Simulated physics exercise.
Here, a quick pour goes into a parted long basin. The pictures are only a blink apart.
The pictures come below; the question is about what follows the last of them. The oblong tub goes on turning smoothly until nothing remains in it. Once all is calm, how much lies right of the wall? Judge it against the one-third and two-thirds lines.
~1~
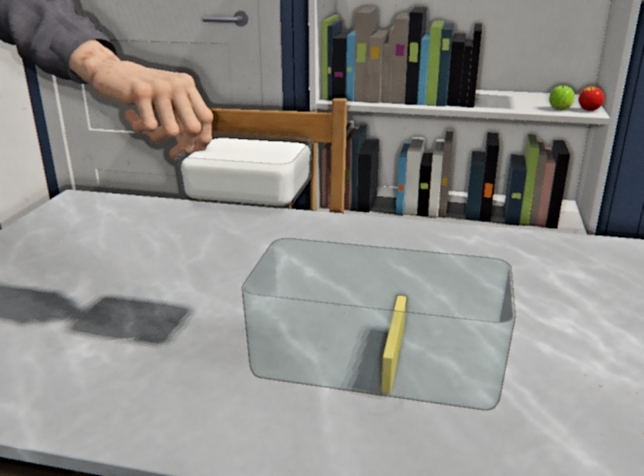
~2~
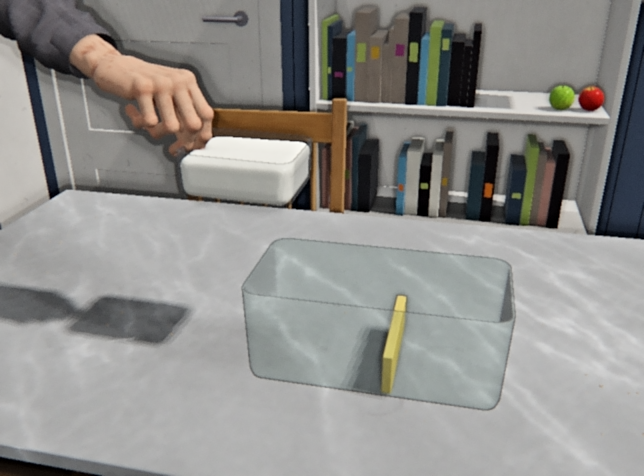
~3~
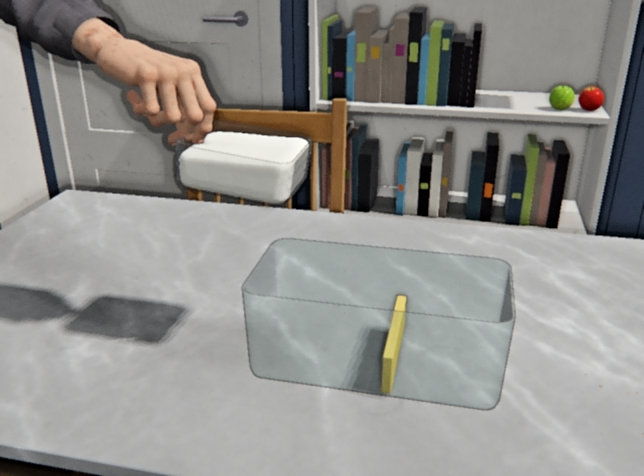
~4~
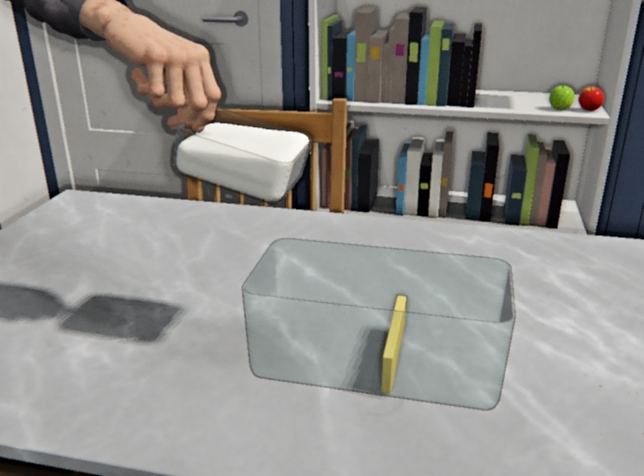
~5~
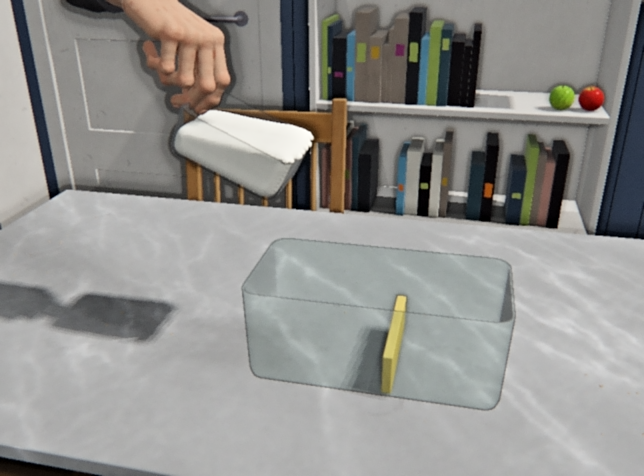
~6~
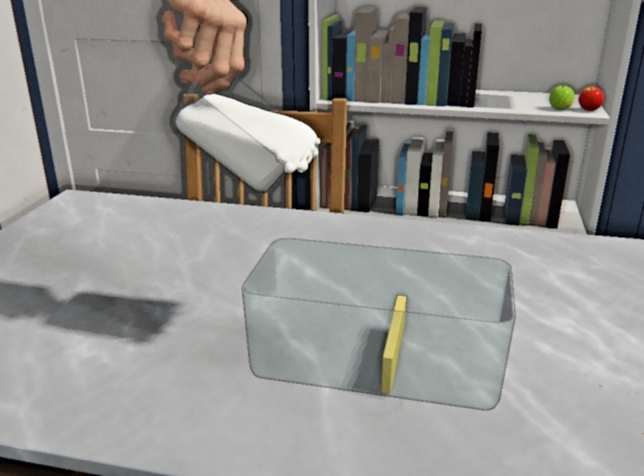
The share right of the wall is left at a third to two thirds.
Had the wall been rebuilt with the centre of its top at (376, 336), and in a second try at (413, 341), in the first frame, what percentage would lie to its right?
About 55 % for the first and about 35 % for the second.
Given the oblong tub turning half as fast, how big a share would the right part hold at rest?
Roughly 55 in a hundred.
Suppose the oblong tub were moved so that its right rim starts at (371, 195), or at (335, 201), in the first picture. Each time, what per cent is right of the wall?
It comes to about 85 %, followed by about 60 %.
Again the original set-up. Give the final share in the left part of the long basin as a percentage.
Share approx. 40 %.
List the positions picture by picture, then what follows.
In the first picture, it leans 0°; its right rim is at (303, 152); the milk meets the walls at (197, 149) and (302, 156); the long basin's rim runs from (259, 264) to (512, 291); the wall's top is at (395, 325).
In the second picture, it leans 2°; its right rim is at (303, 152); the milk meets the walls at (197, 148) and (302, 155).
In the third picture, it leans 7°; its right rim is at (302, 152); the milk meets the walls at (196, 142) and (302, 150).
In the fourth picture, it leans 14°; its right rim is at (302, 152); the milk meets the walls at (195, 134) and (302, 147); 1 per cent is over the edge.
In the fifth picture, it leans 24°; its right rim is at (301, 152); the milk meets the walls at (194, 120) and (301, 146); 5 per cent is over the edge.
In the sixth picture, it leans 36°; its right rim is at (301, 152); the milk meets the walls at (194, 102) and (291, 134); 9 per cent is over the edge.
A moment on, the oblong tub is tipped right over and 16 per cent is still to pour, 13 is left of the wall and 0 right of it.
Next, the oblong tub is tipped right over and 1 per cent is still to pour, 15 is left of the wall and 74 right of it.
Then the oblong tub is tipped right over and 0 per cent is still to pour, 29 is left of the wall and 48 right of it.
Later the oblong tub is tipped right over and 0 per cent is still to pour, 40 is left of the wall and 51 right of it.
Finally, 40 per cent lies left of the wall, 51 right of it and 9 outside.
